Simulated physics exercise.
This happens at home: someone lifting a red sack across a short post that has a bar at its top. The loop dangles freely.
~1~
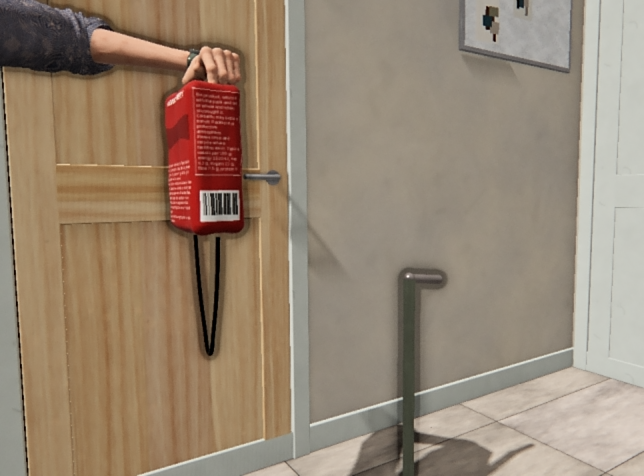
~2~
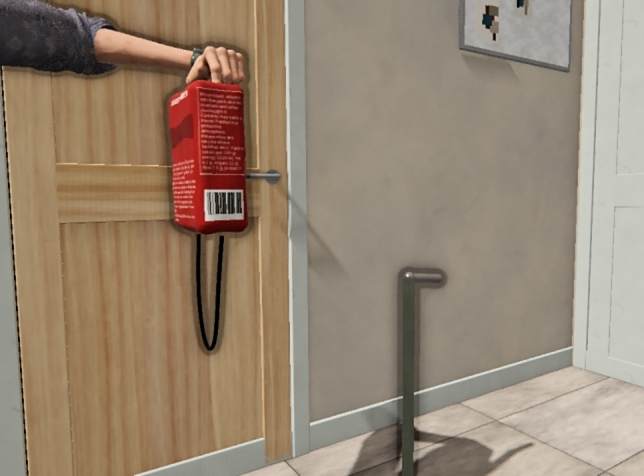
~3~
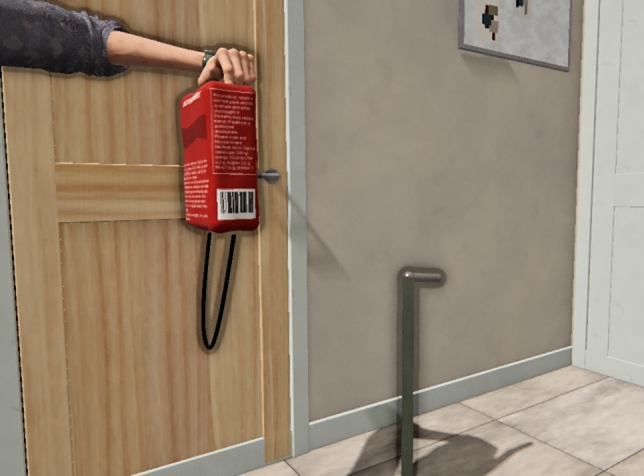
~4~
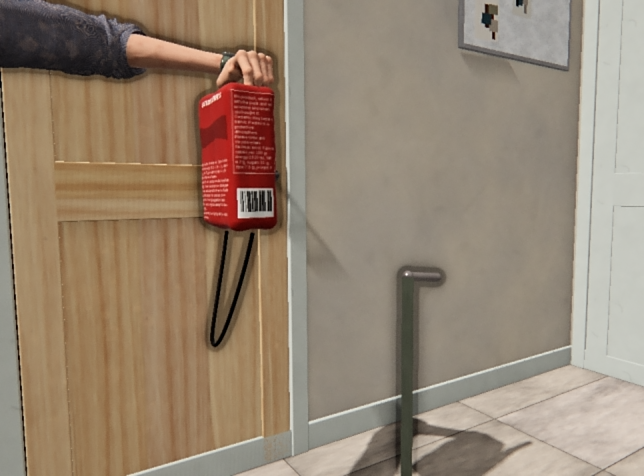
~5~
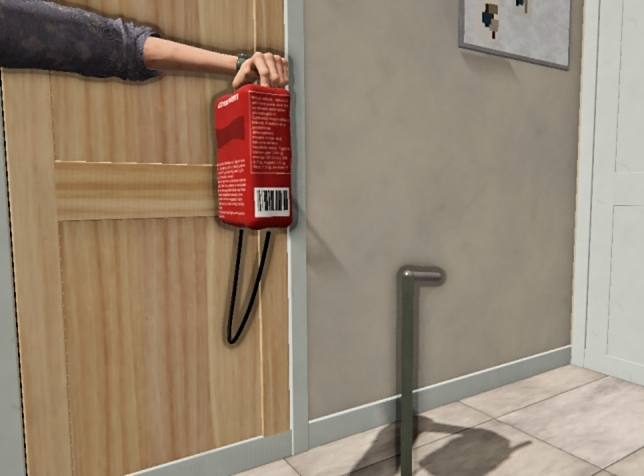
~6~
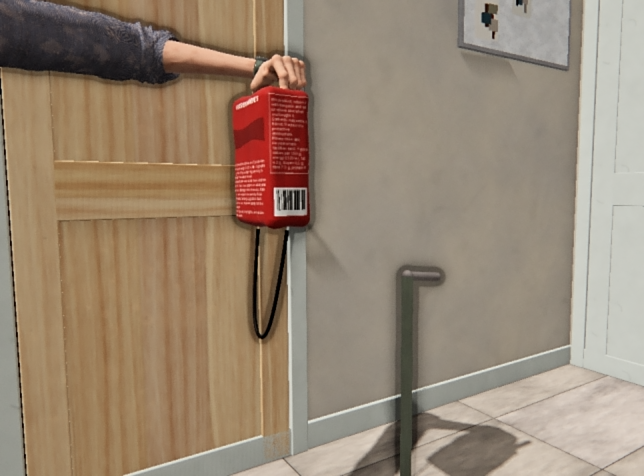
In a home with a wooden door, a hand held a red sack from the top and moved it steadily to the right, its dark loop dangling underneath, while a short barred post stood still.
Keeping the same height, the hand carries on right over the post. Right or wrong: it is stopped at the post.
Wrong.
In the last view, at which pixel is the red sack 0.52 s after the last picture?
I'd put it at roughly (341, 164) in the last picture's pixels.
Then, 0.52 s later than the last view, sack nearing the post near (341, 164).
Then, 1.44 s later than the last view, sack past the post near (440, 167).
Then, 2.00 s later than the last view, sack past the post near (488, 169).
Finally, sack past the post near (493, 169). The red sack goes by freely.
